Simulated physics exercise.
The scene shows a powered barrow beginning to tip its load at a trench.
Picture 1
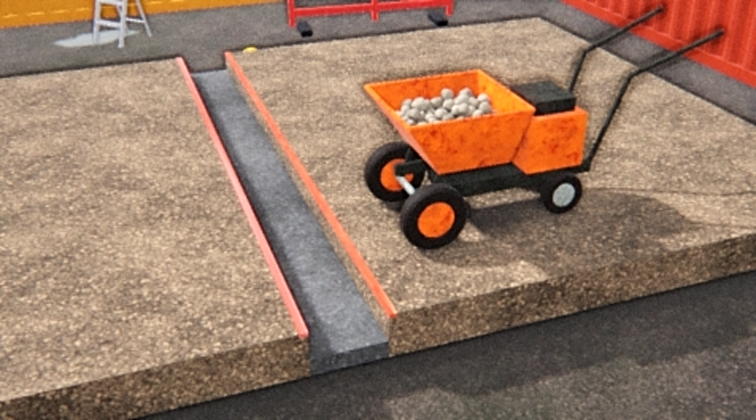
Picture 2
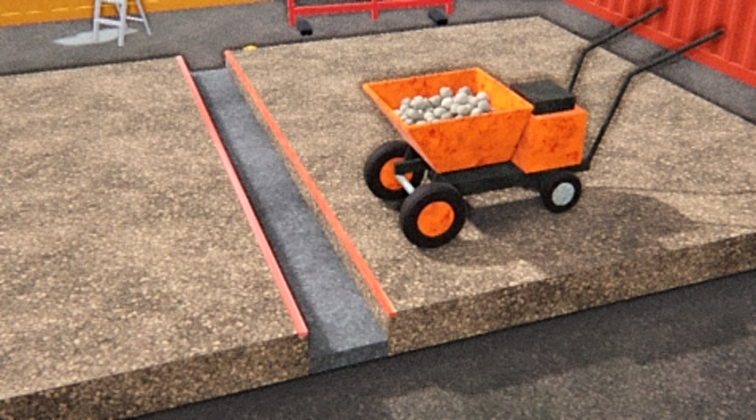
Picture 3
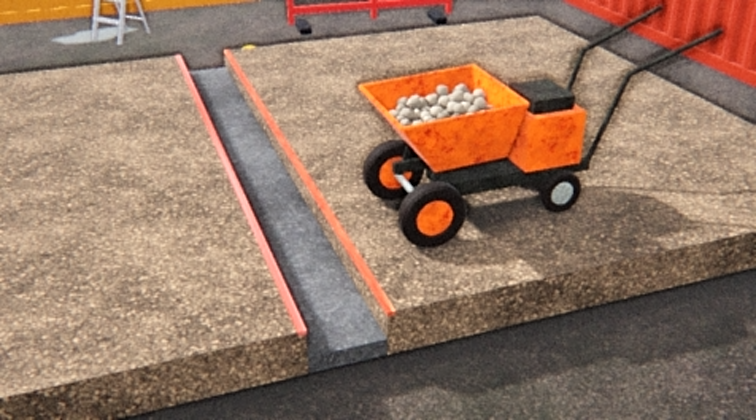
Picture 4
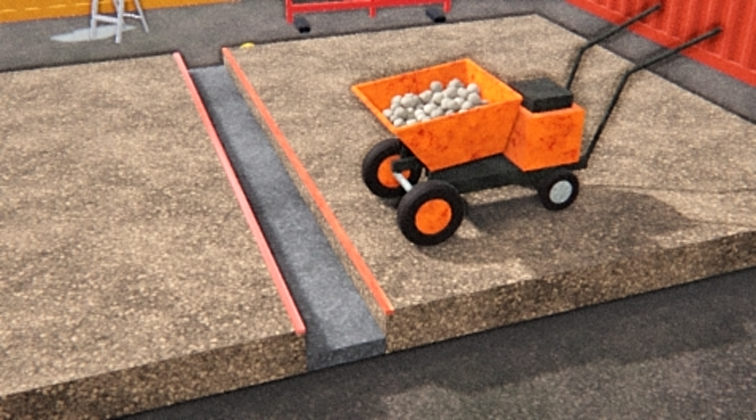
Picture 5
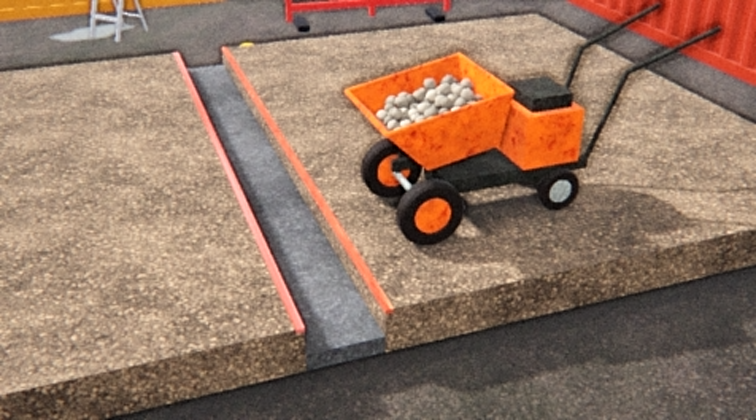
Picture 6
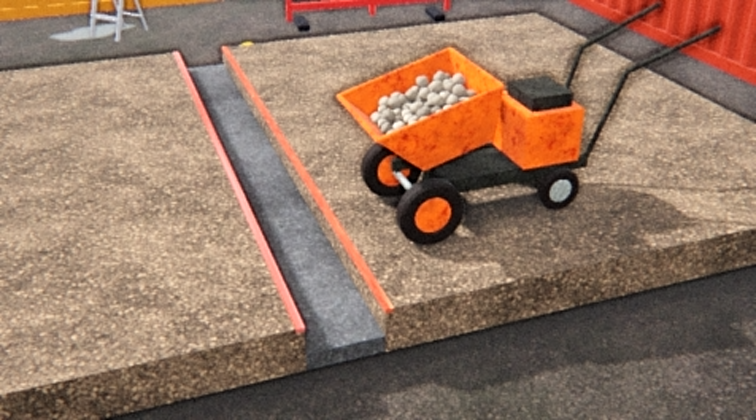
To begin with, an orange powered barrow loaded with pale rounded stones stands to the right of a shallow, red-edged trench, its skip level. The skip then tilts slightly forward to the left, and continues tilting until it is clearly angled, with the stones still inside and the wheels staying in place.
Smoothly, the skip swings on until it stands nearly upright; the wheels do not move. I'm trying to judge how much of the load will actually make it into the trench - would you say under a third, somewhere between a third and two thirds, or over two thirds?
Trench receives above two thirds.
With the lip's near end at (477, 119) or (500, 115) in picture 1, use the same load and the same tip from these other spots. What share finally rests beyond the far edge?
First spot 0 per cent, second spot 0 per cent.
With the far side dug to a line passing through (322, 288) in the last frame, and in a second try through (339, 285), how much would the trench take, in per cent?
In order: Some 30 per cent, then some 10 per cent.
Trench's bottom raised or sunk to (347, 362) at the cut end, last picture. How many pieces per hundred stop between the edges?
Estimate: Approx. 90 %.
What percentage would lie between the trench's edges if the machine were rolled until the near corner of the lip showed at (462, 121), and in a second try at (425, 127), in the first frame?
90 % then 100 %.
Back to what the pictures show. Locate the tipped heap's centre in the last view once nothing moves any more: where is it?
The centre settles at about (293, 253).
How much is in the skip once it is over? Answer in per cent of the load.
Close to 0 per cent, give or take.
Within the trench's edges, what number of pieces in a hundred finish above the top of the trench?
Estimate: Near 5 per cent.
Soon, skip tipped steeply; all in the skip.
A while on, skip tipped steeply; most in the skip; a small part in or heaped over the trench; a stray few falling.
Towards the end, skip tipped right over; about a quarter in the skip; about two thirds in or heaped over the trench; a small part beyond it.
Finally, skip tipped right over; nearly all in or heaped over the trench; a small part beyond it.
